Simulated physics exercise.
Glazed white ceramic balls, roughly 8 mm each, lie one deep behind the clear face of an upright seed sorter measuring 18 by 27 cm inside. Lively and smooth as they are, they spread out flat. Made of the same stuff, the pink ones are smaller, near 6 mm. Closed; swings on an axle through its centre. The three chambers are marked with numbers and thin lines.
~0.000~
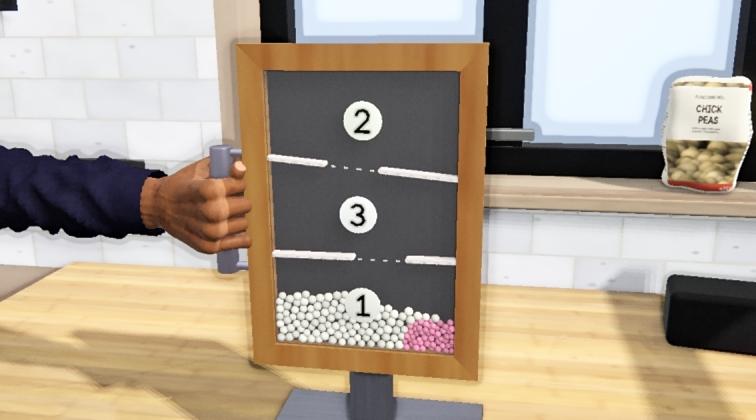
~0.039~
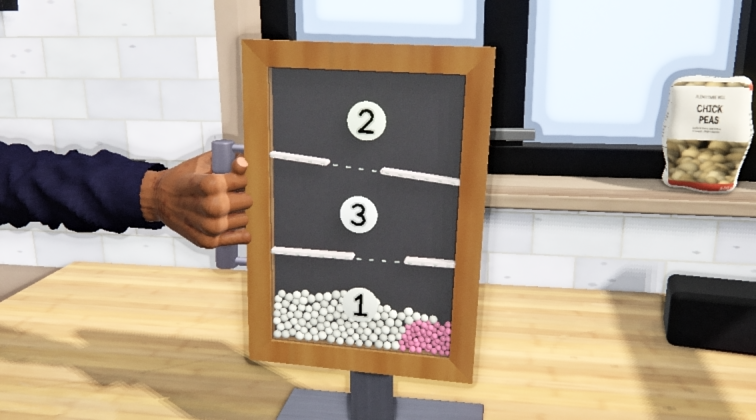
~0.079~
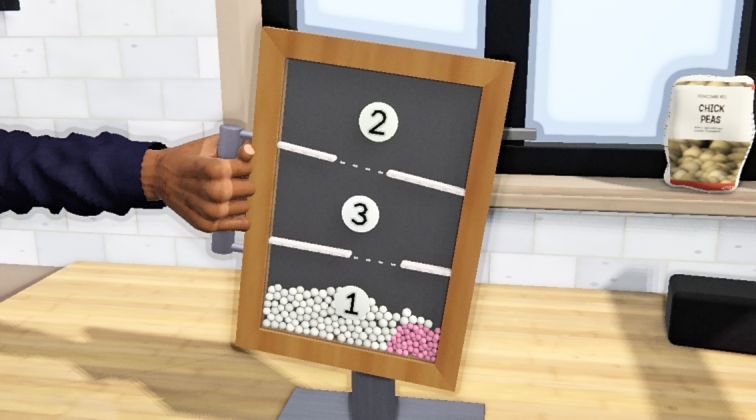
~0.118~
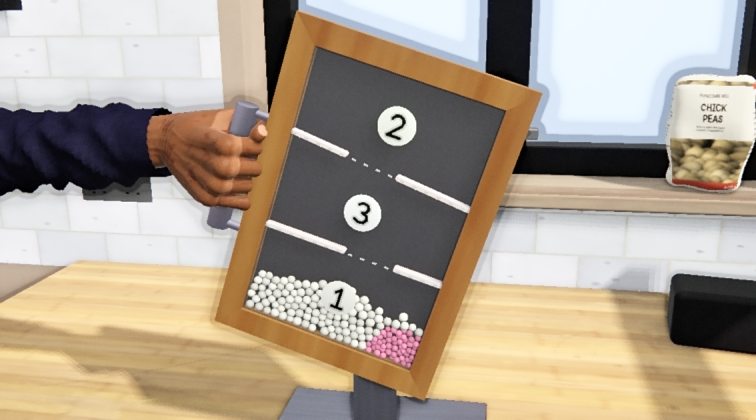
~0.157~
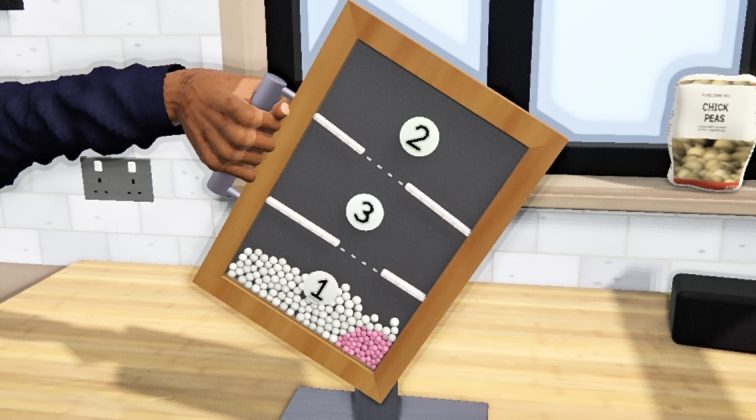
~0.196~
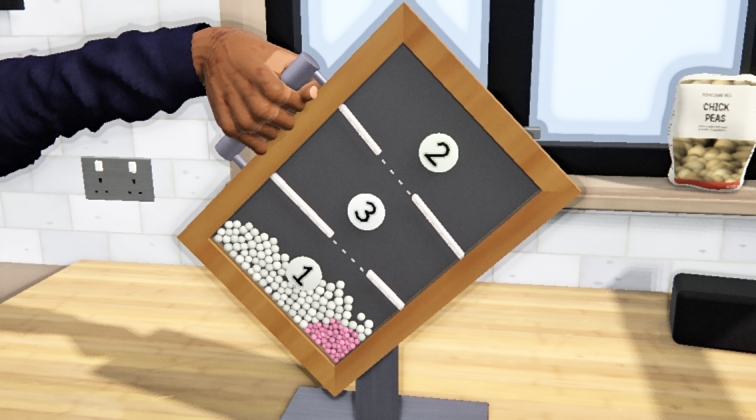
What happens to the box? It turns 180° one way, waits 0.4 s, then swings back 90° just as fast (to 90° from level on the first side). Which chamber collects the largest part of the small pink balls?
2.
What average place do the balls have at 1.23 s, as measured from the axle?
Offset: Approx. 5 cm right, 5 cm below.
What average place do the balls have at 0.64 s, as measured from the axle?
2 cm left, 4 cm above.
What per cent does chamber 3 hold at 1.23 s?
15 %.
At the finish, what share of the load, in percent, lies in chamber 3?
About 15 %.
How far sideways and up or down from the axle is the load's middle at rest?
About 5 cm right and 6 cm below.
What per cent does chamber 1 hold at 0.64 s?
Roughly 70 per cent.
After 0.64 s, it stands 180° clockwise; the balls' middle is 2 cm left of and 4 cm above the centre; no. 1, 70 %, no. 2, 10 %, no. 3, 20 %; small ones, no. 1, 100 %.
After 1.23 s, it stands 135° clockwise; the balls' middle is 5 cm right of and 5 cm below the centre; no. 1, 15 %, no. 2, 65 %, no. 3, 15 %; small ones, no. 2, 85 %, no. 3, 10 %.
After 1.42 s, it stands 90° clockwise; the balls' middle is 6 cm right of and 4 cm below the centre; no. 1, 15 %, no. 2, 70 %, no. 3, 15 %; small ones, no. 2, 85 %, no. 3, 10 %.
All still by 2.2 s, it stands 90° clockwise; no. 1, 15 %, no. 2, 70 %, no. 3, 15 %; small ones, no. 2, 85 %, no. 3, 10 %.
